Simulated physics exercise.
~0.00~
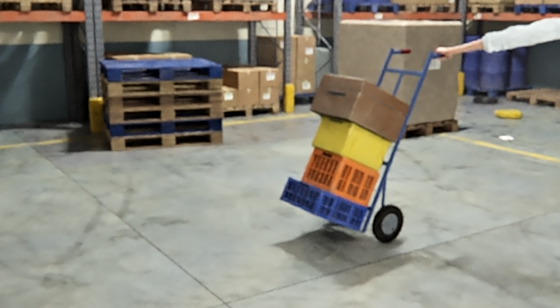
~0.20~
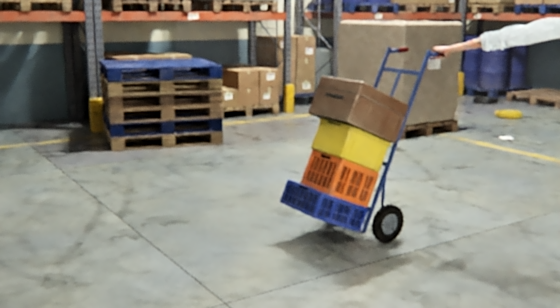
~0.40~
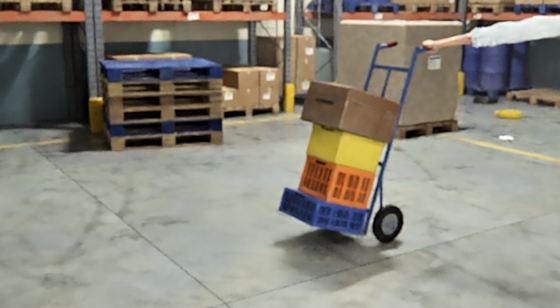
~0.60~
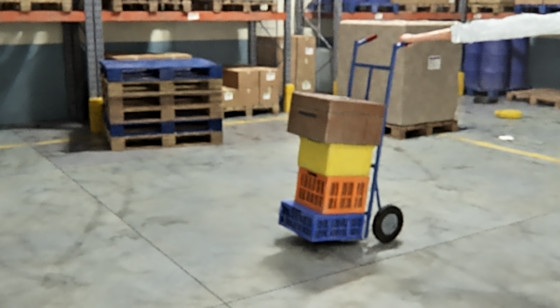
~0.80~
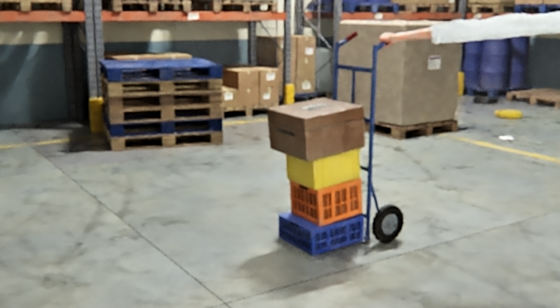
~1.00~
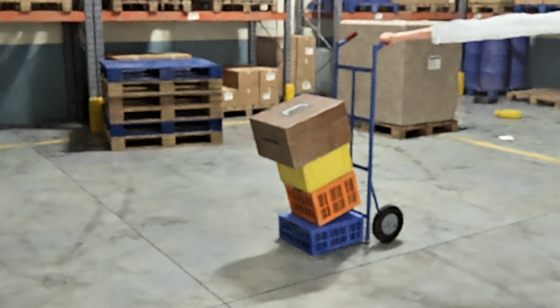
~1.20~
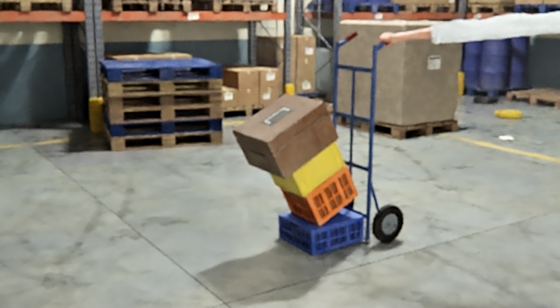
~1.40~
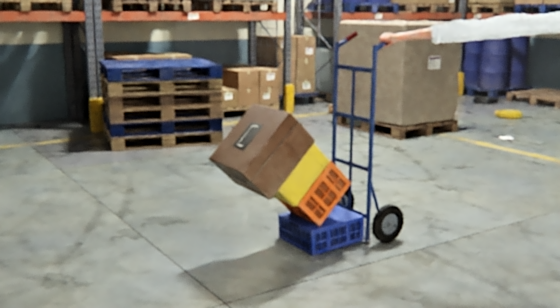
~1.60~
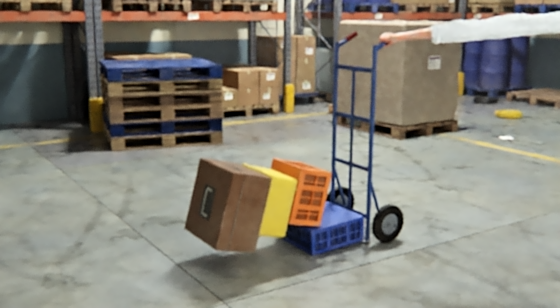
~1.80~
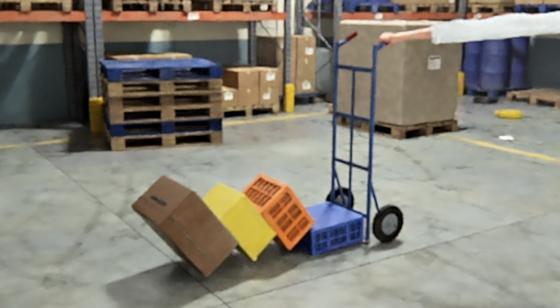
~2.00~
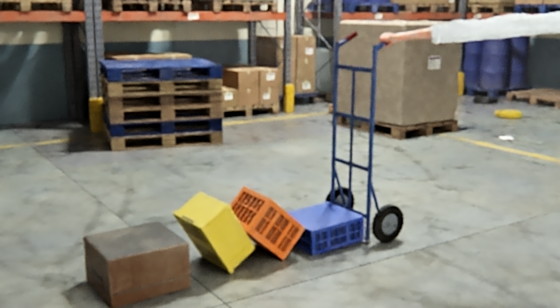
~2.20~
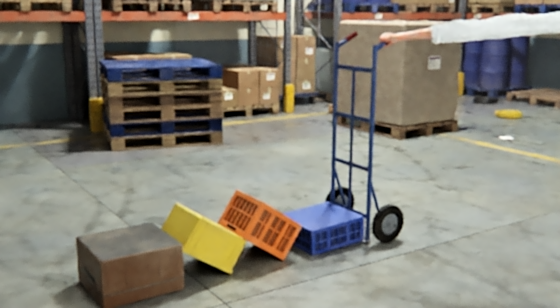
In a warehouse, a person's outstretched arm swings a loaded blue sack truck upright, and the stack leans left and topples. The brown box, yellow container and orange crate end up tipped over in a row on the floor, while the blue crate stays upright at the truck's base.
